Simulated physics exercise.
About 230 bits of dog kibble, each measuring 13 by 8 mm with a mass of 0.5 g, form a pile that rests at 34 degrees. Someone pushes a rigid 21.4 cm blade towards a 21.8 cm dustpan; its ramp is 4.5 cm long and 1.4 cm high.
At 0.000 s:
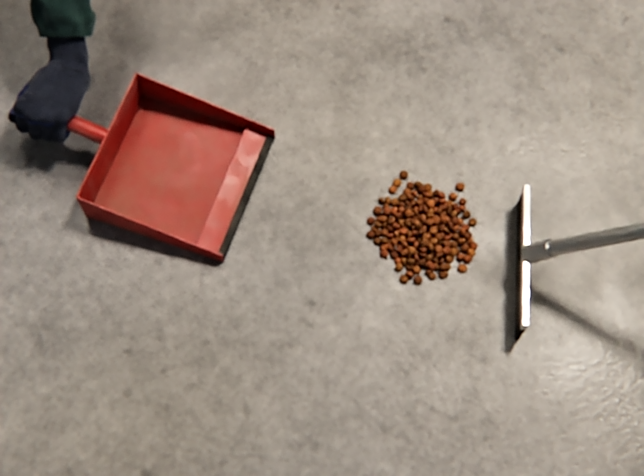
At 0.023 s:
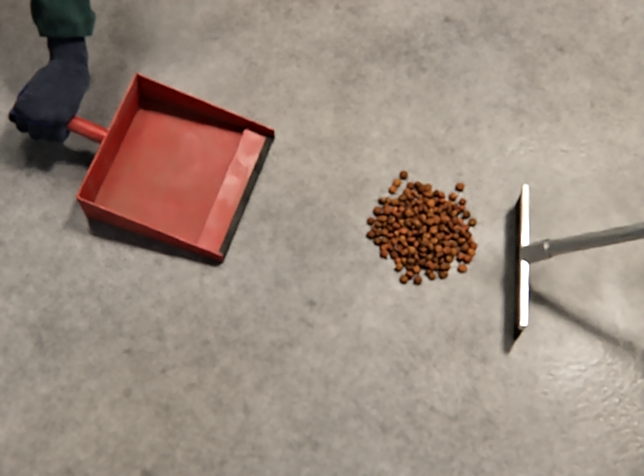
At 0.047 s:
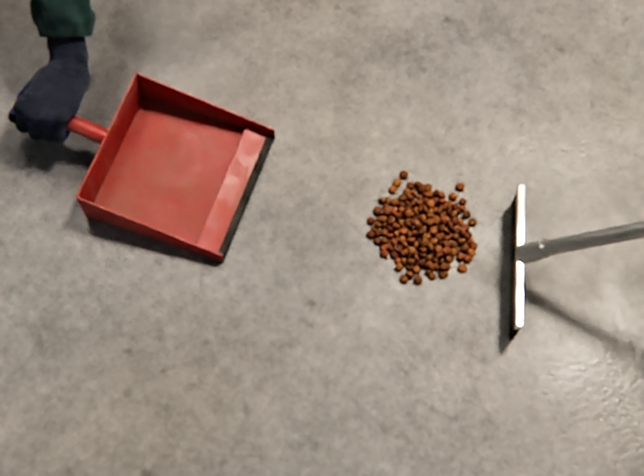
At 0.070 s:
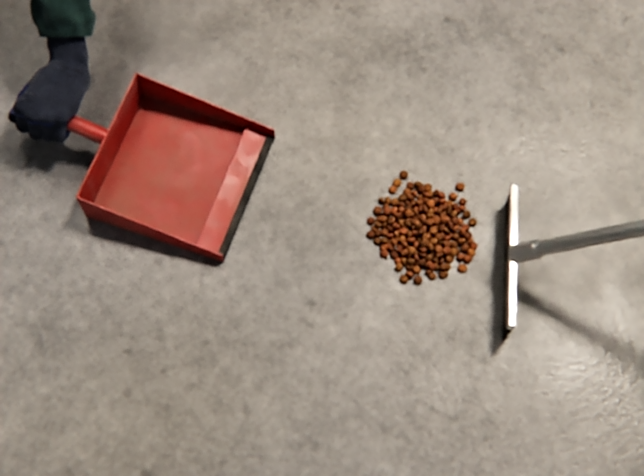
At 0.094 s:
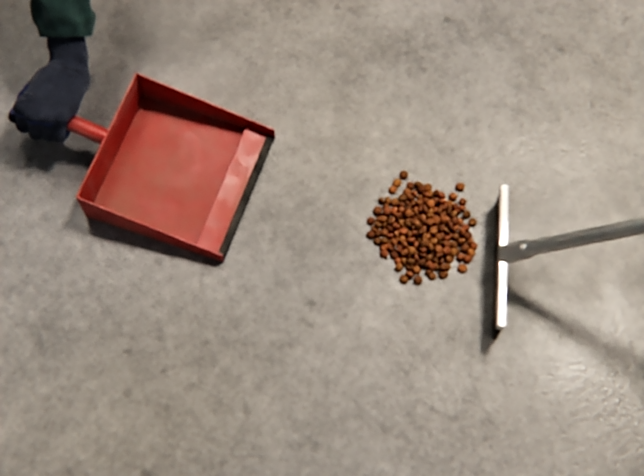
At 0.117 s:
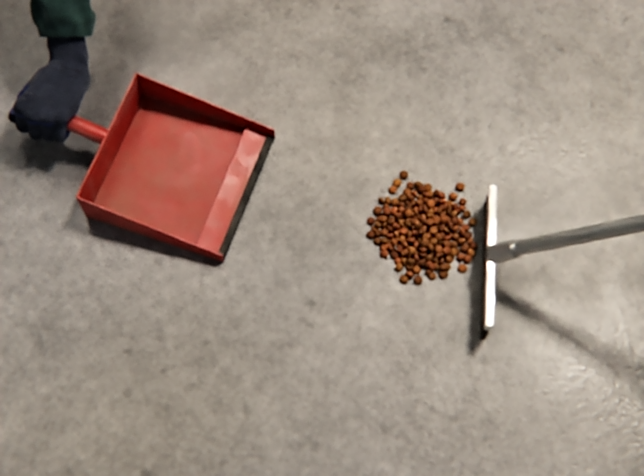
On a mottled grey concrete floor, a gloved hand holds a red dustpan still at the left, with a heap of brown kibble lying undisturbed near the middle. From the right, a long-handled flat blade slides a short way left, gathering pace, until it is right beside the heap's edge.
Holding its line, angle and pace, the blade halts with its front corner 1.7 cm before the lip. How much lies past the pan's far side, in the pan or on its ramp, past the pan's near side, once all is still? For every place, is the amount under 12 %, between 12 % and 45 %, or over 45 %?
As I see it, far side: Not many; pan: A middle share; near side: A middle share.
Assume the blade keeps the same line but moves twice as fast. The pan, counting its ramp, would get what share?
Some 35 %.
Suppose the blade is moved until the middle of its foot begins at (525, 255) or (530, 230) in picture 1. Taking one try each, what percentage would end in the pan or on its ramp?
30 and 25 per cent, roughly.
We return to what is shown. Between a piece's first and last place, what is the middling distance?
It works out to some 28 cm.
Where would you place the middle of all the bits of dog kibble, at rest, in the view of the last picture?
Roughly (244, 231).
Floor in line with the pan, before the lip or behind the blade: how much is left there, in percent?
Some 50 per cent end up there.
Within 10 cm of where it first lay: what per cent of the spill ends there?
Close to 20 per cent of it.
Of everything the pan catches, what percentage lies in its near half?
I'd put it near 90 per cent.
After 0.35 s, middle of the blade 20 cm from the lip; 0 % over the lip, far side 5 %, near side 0 %.
Then, at 0.50 s, middle of the blade 10 cm from the lip; 0 % over the lip, far side 5 %, near side 10 %.
Then, at 0.78 s, middle of the blade 4 cm from the lip; 25 % over the lip, far side 5 %, near side 20 %.
At rest (1.3 s), far side 5 %, pan 25 %, near side 20 %, in front of the lip or behind the blade 50 %.
